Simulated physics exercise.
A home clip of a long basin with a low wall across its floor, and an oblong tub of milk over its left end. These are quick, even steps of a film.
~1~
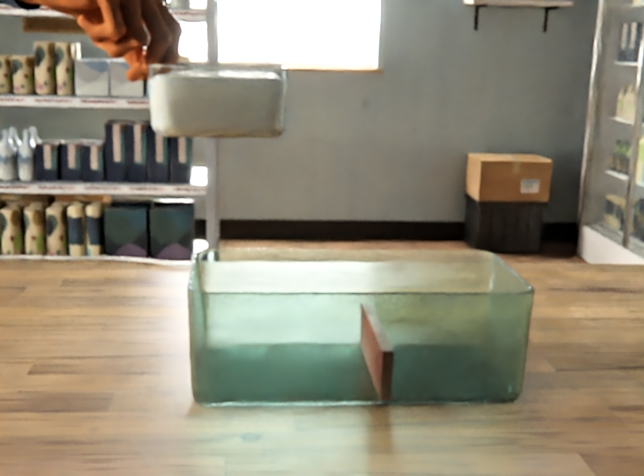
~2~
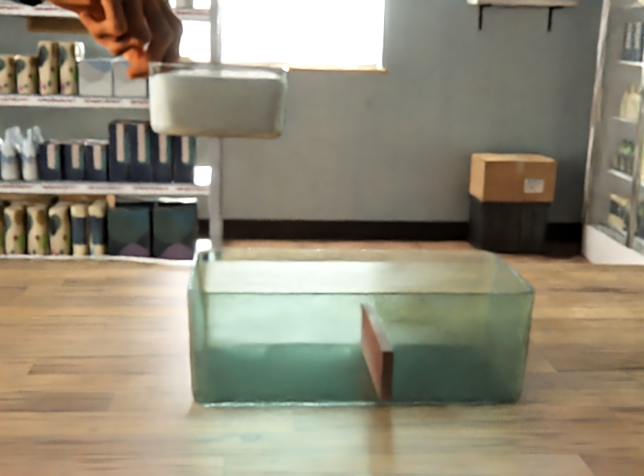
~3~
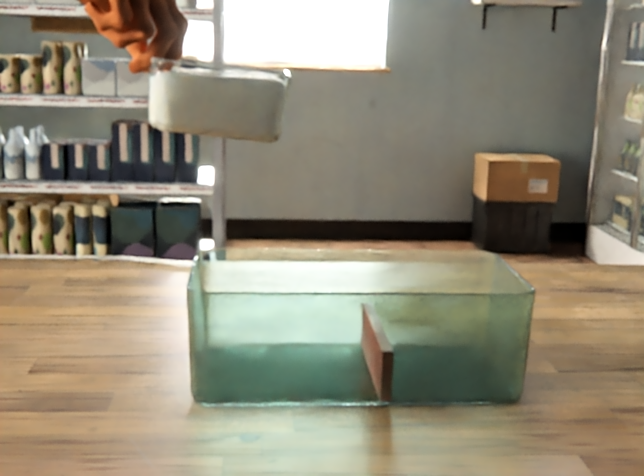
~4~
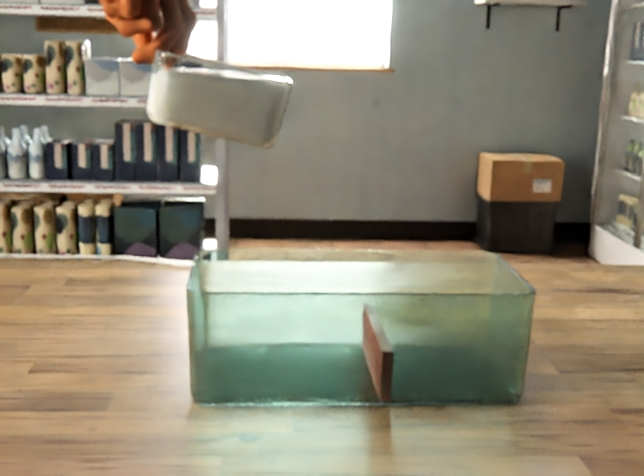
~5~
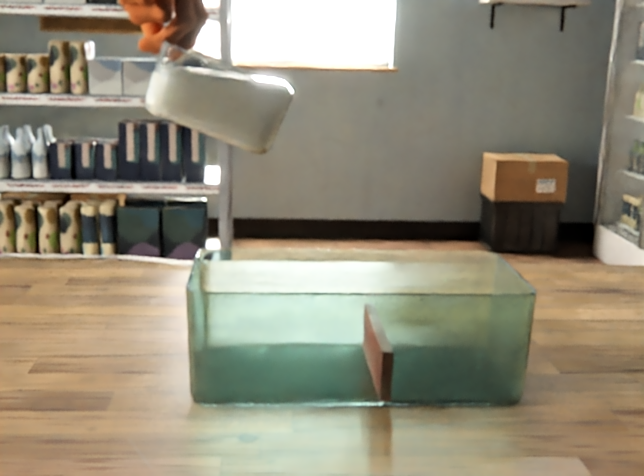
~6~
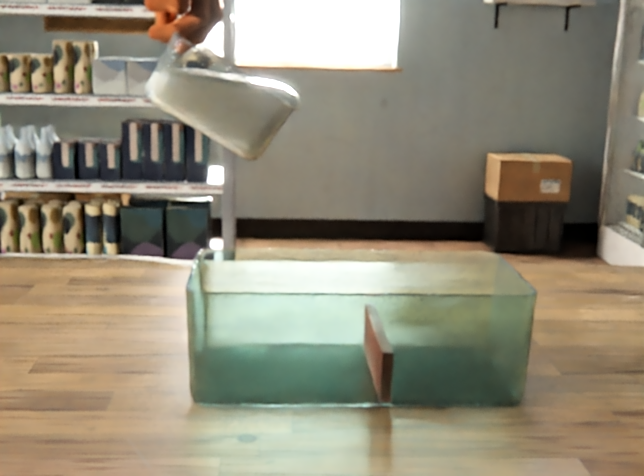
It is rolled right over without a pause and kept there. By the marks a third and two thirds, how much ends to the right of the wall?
In the end not even a third is right of the wall.
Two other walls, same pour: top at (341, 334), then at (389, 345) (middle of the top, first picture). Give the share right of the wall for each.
In turn 70 and 15 in a hundred.
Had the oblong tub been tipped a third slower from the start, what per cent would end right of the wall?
About 15 per cent.
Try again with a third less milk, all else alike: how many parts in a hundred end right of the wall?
About 5 per cent.
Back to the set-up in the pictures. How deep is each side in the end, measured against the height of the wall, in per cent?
Some 40 per cent left and 0 right.
A moment on, the oblong tub is tipped on its side and 24 per cent is still to pour, 19 is left of the wall and 0 right of it.
Next, the oblong tub is tipped on its side and 7 per cent is still to pour, 82 is left of the wall and 3 right of it.
Then the oblong tub is tipped on its side and 3 per cent is still to pour, 85 is left of the wall and 4 right of it.
Later the oblong tub is tipped on its side and 1 per cent is still to pour, 90 is left of the wall and 5 right of it.
At rest 92 per cent lies left of the wall, 5 right of it and 3 outside.
